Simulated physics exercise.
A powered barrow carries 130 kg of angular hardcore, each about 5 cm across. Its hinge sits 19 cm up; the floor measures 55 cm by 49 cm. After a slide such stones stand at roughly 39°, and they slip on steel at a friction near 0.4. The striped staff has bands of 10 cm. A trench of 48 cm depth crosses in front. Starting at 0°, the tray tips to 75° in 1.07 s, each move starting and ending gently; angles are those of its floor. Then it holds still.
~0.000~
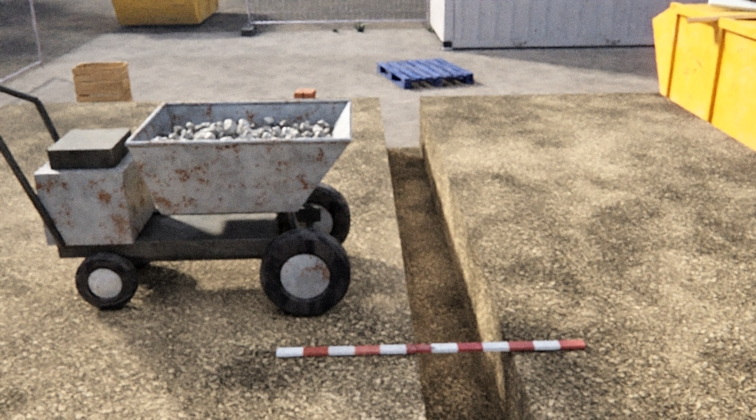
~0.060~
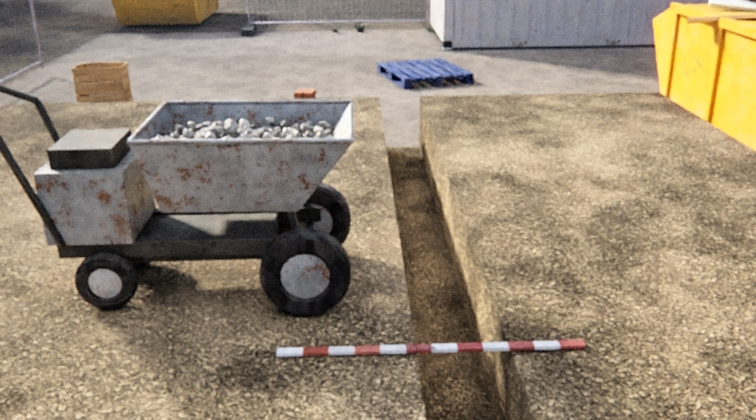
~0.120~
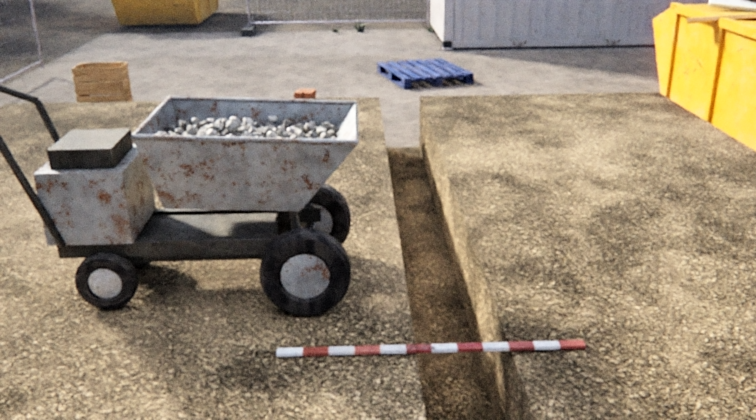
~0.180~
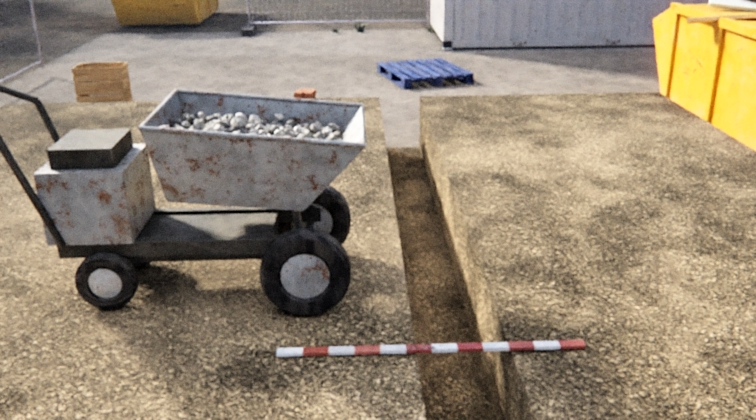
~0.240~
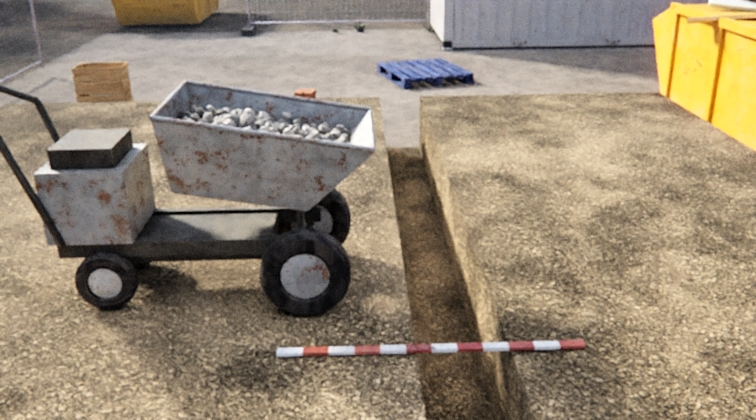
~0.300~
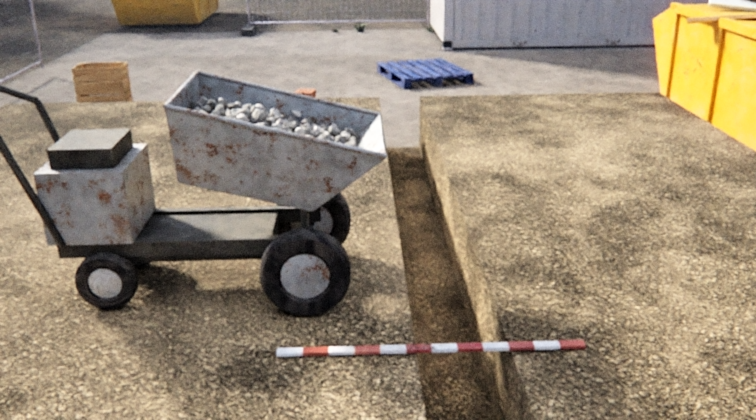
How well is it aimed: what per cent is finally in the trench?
Some 75 per cent of it.
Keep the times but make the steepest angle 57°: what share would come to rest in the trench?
Then about 15 per cent.
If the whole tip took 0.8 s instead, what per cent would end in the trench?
It would be near 65 per cent.
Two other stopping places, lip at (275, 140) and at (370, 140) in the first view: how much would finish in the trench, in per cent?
Near 85 per cent from the first place, 60 from the second.
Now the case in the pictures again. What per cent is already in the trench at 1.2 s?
About 15 per cent by then.
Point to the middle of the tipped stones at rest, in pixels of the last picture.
Near (464, 345).
After 0.8 s the floor is at 63°; 100 % in the tray; the foremost stones are at (440, 228).
After 1.2 s the floor is at 75°; 75 % in the tray, 15 % in the trench, 11 % past the trench; the foremost stones are at (538, 270).
After 1.5 s the floor is at 75°; 39 % in the tray, 36 % in the trench, 25 % past the trench; the foremost stones are at (632, 264).
After 3.5 s the floor is at 75°; 0 % in the tray, 75 % in the trench, 25 % past the trench; the foremost stones are at (655, 257).
